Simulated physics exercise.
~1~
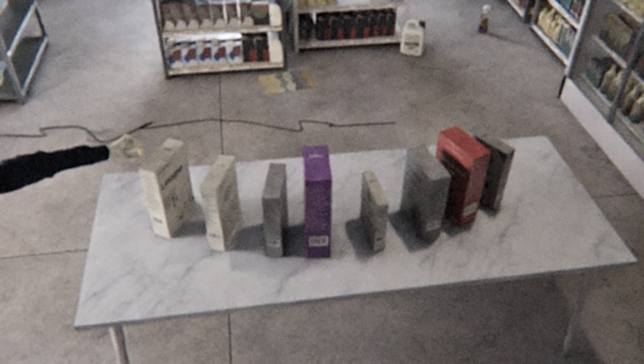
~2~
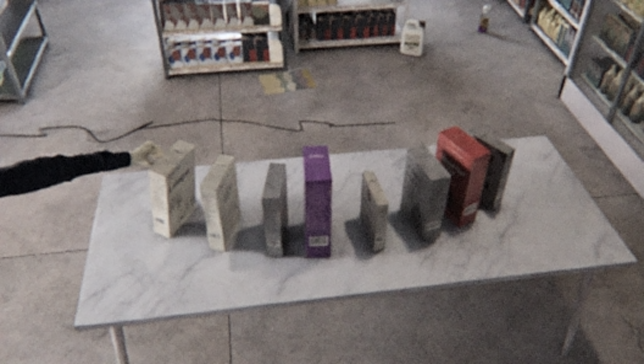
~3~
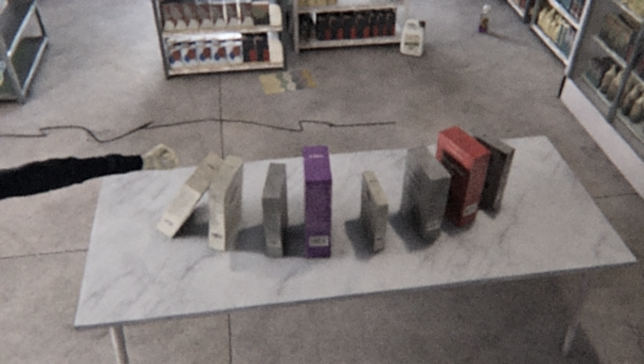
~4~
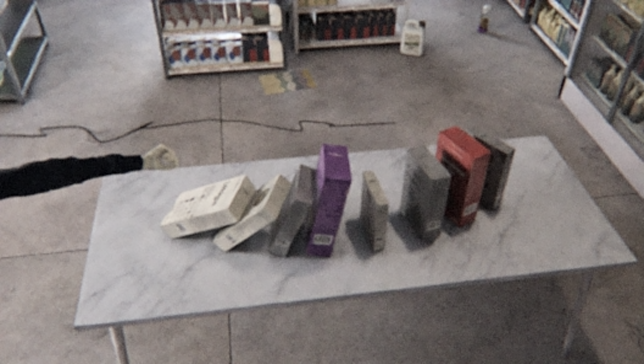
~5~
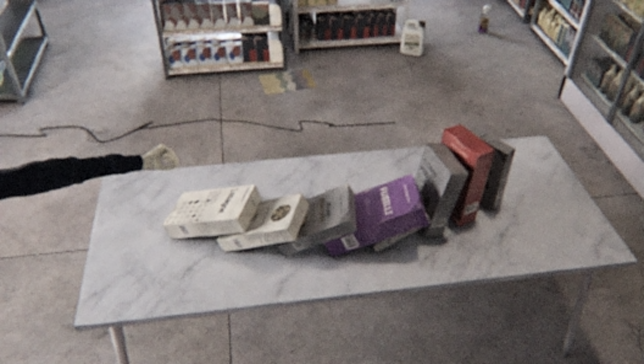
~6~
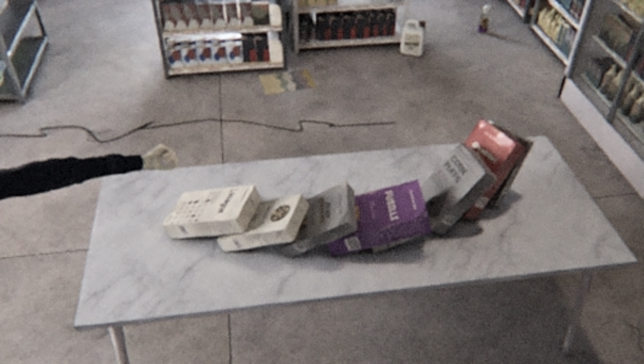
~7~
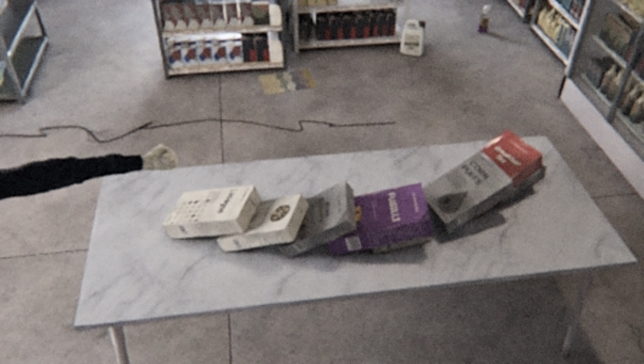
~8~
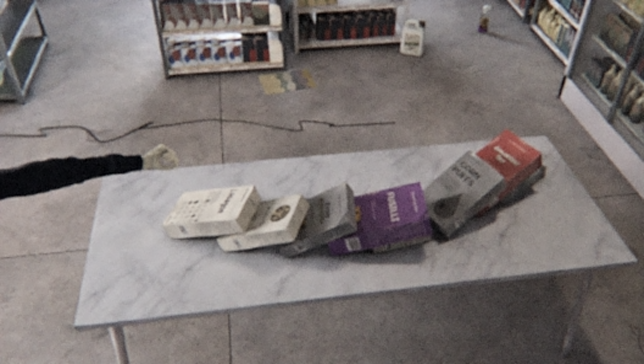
On a marble-topped table in a shop, a hand reached in from the left and tipped the first of eight standing boxes, which toppled one after another to the right, purple and red ones included, until all lay slumped in an overlapping row.
